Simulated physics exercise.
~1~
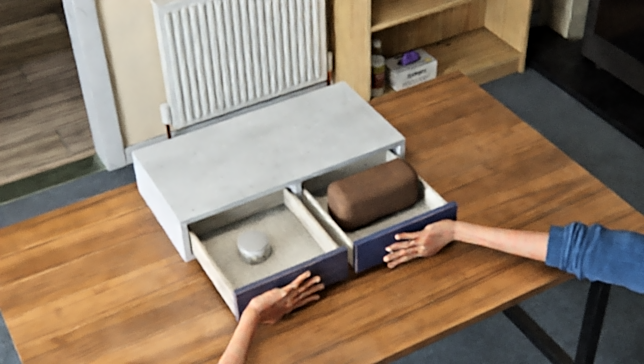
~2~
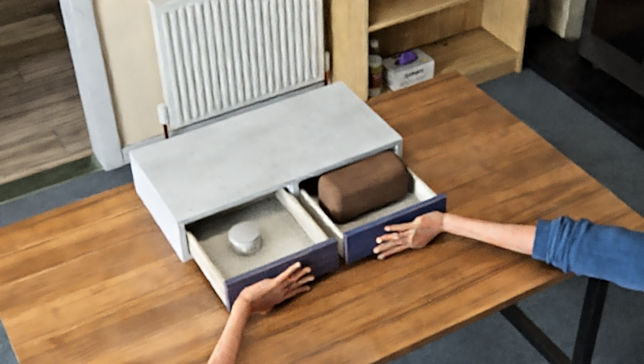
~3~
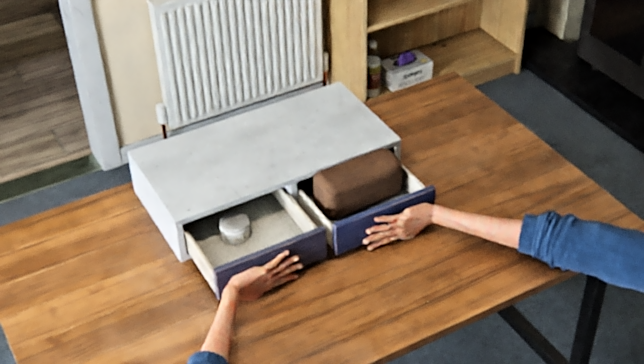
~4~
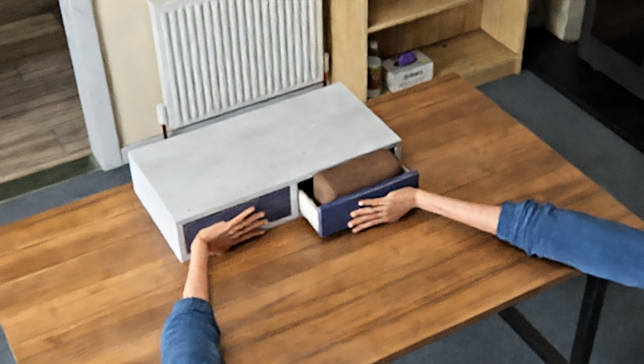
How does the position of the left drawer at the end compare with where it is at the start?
At the start the left drawer is pulled well out toward the viewer with the jar showing, and by the end it has been pushed back into the chest so that only its dark blue front shows.
Two hands, one arm in a blue sleeve, rest on the fronts of two open drawers in a pale grey chest on a wooden table, seen from above at a slight angle. A small round whitish jar sits in the left drawer and a large brown loaf fills the right one, with a white radiator and wooden shelves behind. The hands push both drawers inward together, and the jar moves back with its drawer. The left drawer slides in until its dark blue front meets the chest, hiding the jar. The right drawer stops partway and stays ajar, the loaf still showing.
